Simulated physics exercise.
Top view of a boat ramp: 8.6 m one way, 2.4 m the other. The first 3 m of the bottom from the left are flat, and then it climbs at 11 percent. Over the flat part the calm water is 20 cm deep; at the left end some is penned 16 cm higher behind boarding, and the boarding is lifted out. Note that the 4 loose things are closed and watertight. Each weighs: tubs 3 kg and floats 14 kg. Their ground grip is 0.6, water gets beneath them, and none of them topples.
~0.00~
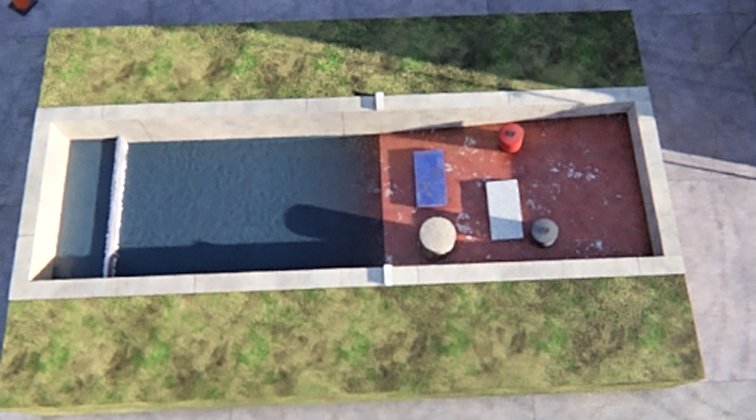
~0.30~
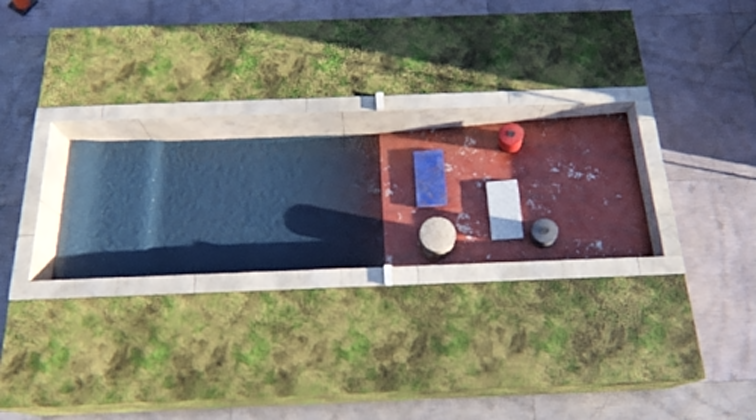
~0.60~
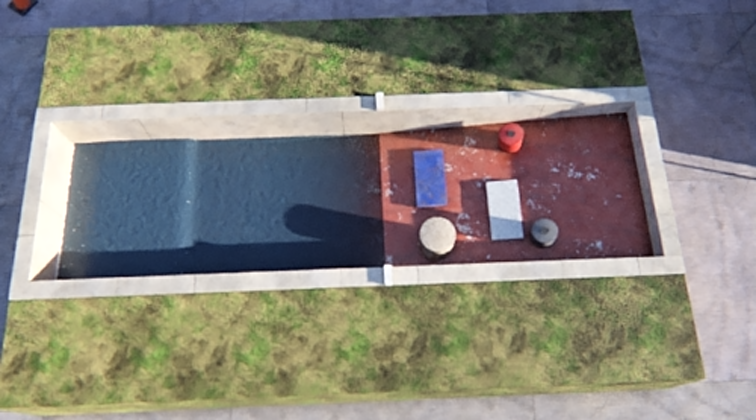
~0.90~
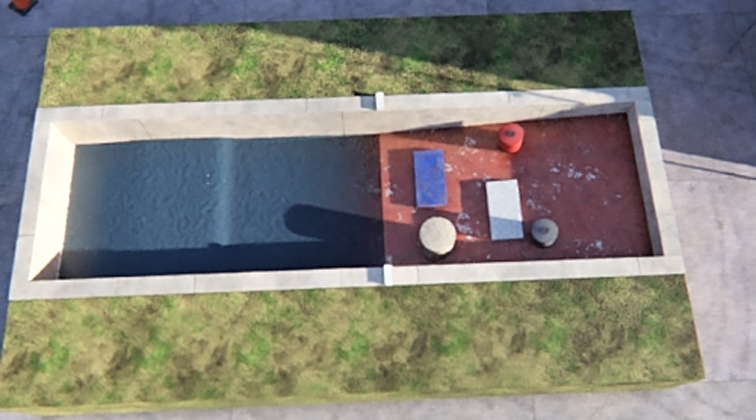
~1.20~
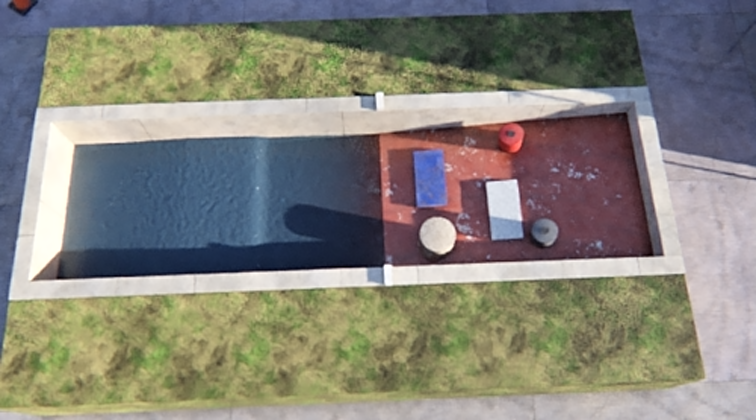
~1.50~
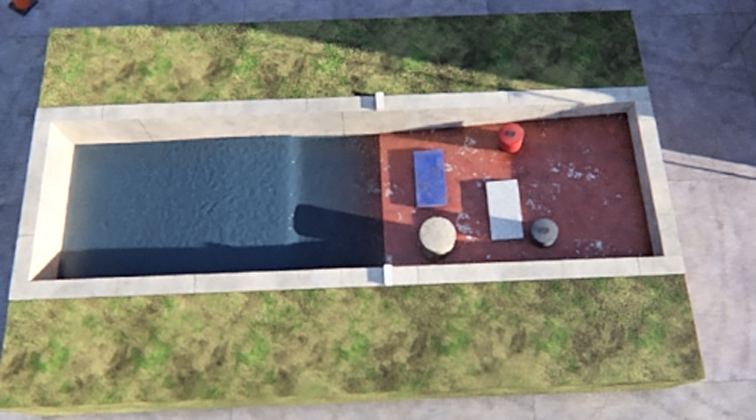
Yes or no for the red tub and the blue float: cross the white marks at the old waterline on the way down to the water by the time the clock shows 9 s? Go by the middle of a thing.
Lab note - red tub short of the line, blue float short of the line.
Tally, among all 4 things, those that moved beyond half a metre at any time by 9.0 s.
All told, that gives 0.
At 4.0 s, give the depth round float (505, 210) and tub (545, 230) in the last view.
I'd put it at 0 cm and 0 cm respectively.
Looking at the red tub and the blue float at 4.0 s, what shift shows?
Roughly 0 and 5 cm.
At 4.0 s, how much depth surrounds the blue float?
Roughly 4 cm deep.
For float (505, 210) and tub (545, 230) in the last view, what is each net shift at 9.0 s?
They've ended up 0 cm and 0 cm away, in that order.
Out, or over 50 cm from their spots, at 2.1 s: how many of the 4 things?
At that time I count 0.
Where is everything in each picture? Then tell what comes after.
The first picture shows the red tub at (514, 134) rests on the ground; the blue float at (431, 177), on the bottom; water covers 11.4 m2; 0 of 4 have shifted.
The second picture shows the red tub at (514, 134), on the bottom; the blue float at (431, 177), on the bottom; 11.4 m2 under water; 0 of 4 have shifted.
The third picture shows the red tub at (514, 134), on the bottom; the blue float at (431, 177) rests on the ground; 11.4 m2 under water; 0 of 4 have shifted.
The fourth picture shows the red tub at (514, 134) rests on the ground; the blue float at (431, 177), on the bottom; 11.4 m2 under water; 0 of 4 have shifted.
The fifth picture shows the red tub at (514, 134), on the bottom; the blue float at (431, 177) rests on the ground; 11.4 m2 under water; 0 of 4 have shifted.
The sixth picture shows the red tub at (514, 134), on the bottom; the blue float at (431, 177) rests on the ground; 11.4 m2 under water; 0 of 4 have shifted.
After 2.1 s the red tub is near (514, 134), 0.0 m from its start, aground; the blue float is near (431, 177), 0.0 m from its start, aground; 0 of 4 are over the mark; 0 afloat.
After 4.0 s the red tub is near (514, 134), 0.0 m from its start, aground; the blue float is near (432, 177), 0.0 m from its start, aground; 0 of 4 are over the mark; 0 afloat.
After 6.3 s the red tub is near (514, 134), 0.0 m from its start, aground; the blue float is near (421, 178), 0.1 m from its start, aground; 0 of 4 are over the mark; 0 afloat.
After 9.0 s the red tub is near (514, 134), 0.0 m from its start, aground; the blue float is near (421, 178), 0.1 m from its start, aground; 0 of 4 are over the mark; 0 afloat.
